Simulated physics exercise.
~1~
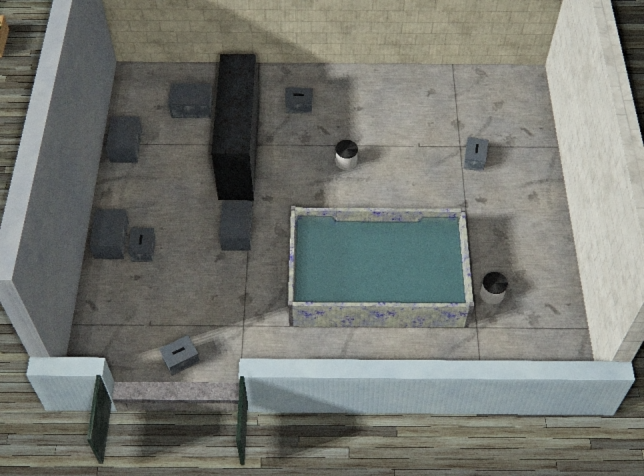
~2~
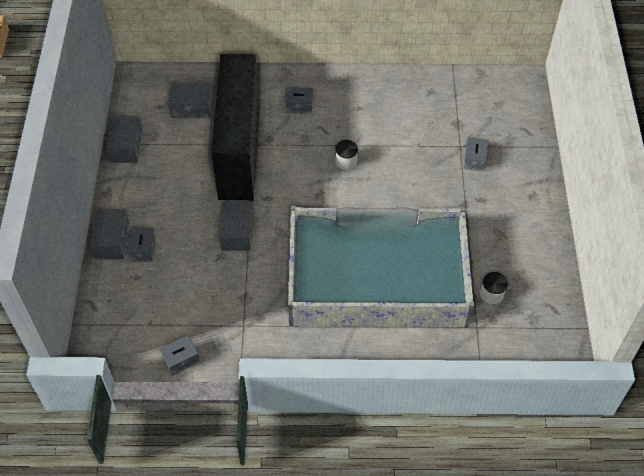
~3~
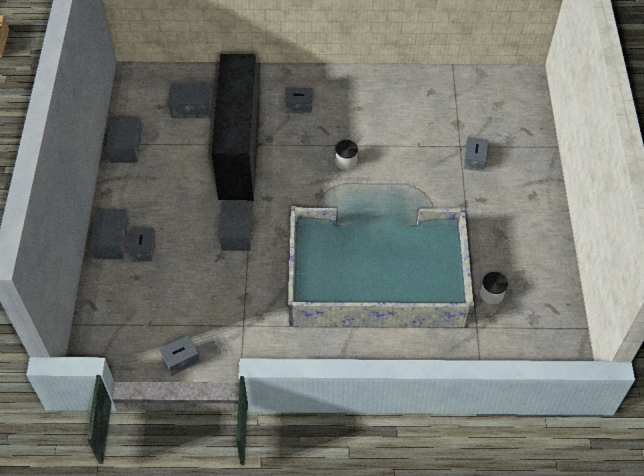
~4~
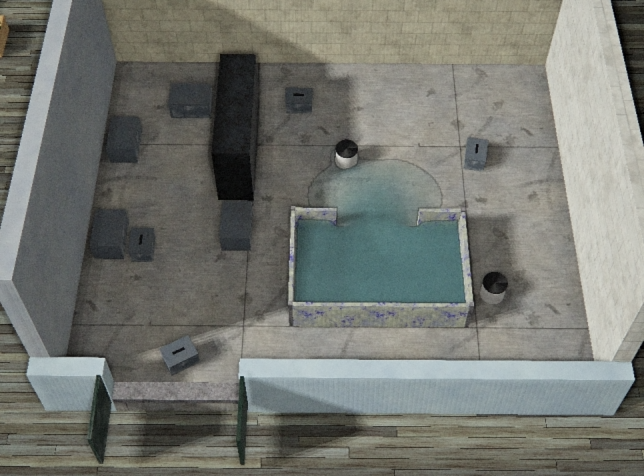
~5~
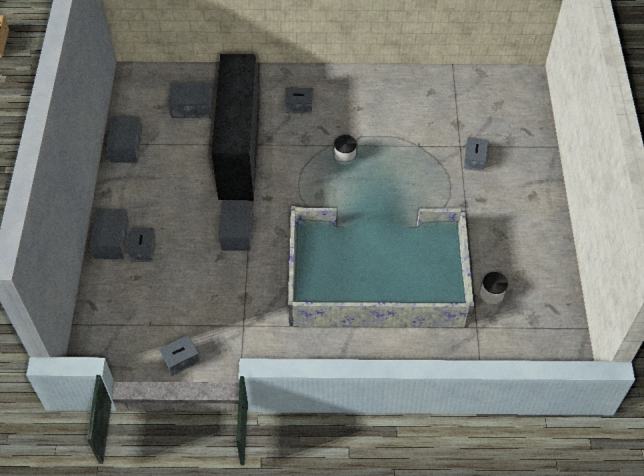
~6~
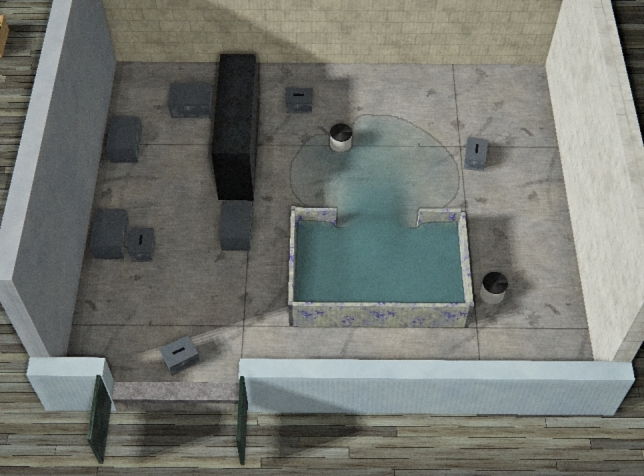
A tank of water in a walled yard broke open along its back wall, and water spread out across the flat ground in a widening pool, nudging one pail a little way toward the back.
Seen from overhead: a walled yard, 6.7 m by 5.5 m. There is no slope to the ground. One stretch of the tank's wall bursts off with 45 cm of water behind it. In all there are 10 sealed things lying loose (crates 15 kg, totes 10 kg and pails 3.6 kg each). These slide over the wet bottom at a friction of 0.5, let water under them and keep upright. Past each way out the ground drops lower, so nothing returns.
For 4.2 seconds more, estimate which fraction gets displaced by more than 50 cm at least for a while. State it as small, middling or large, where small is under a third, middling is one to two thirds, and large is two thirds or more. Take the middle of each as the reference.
Small.
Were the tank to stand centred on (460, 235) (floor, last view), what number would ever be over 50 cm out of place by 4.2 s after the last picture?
Result: 1.
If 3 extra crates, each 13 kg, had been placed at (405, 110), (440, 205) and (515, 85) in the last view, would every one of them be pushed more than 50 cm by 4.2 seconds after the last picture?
Answers in order are crosses the line, does not cross and crosses the line.
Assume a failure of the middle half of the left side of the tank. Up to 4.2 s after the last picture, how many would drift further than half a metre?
The answer would then be 4.
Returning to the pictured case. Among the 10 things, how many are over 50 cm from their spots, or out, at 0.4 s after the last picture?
I make it 1 by then.
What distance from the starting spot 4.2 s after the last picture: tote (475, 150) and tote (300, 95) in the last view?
Net shifts, in order: 0 cm and 250 cm.
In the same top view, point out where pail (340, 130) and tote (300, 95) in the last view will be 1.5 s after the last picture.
Somewhere around (299, 52) and (273, 59).
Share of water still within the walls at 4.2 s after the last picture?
Around 100 per cent of the water is still in there.
Then, 0.4 s after the last picture 1 of 10 are over 50 cm from their spots; 0 afloat.
Then, 1.5 s after the last picture 2 of 10 are over 50 cm from their spots; 2 afloat.
Then, 2.8 s after the last picture 2 of 10 are over 50 cm from their spots; 1 afloat.
Then, 4.2 s after the last picture 2 of 10 are over 50 cm from their spots, and 2 have been at some point; 1 afloat.
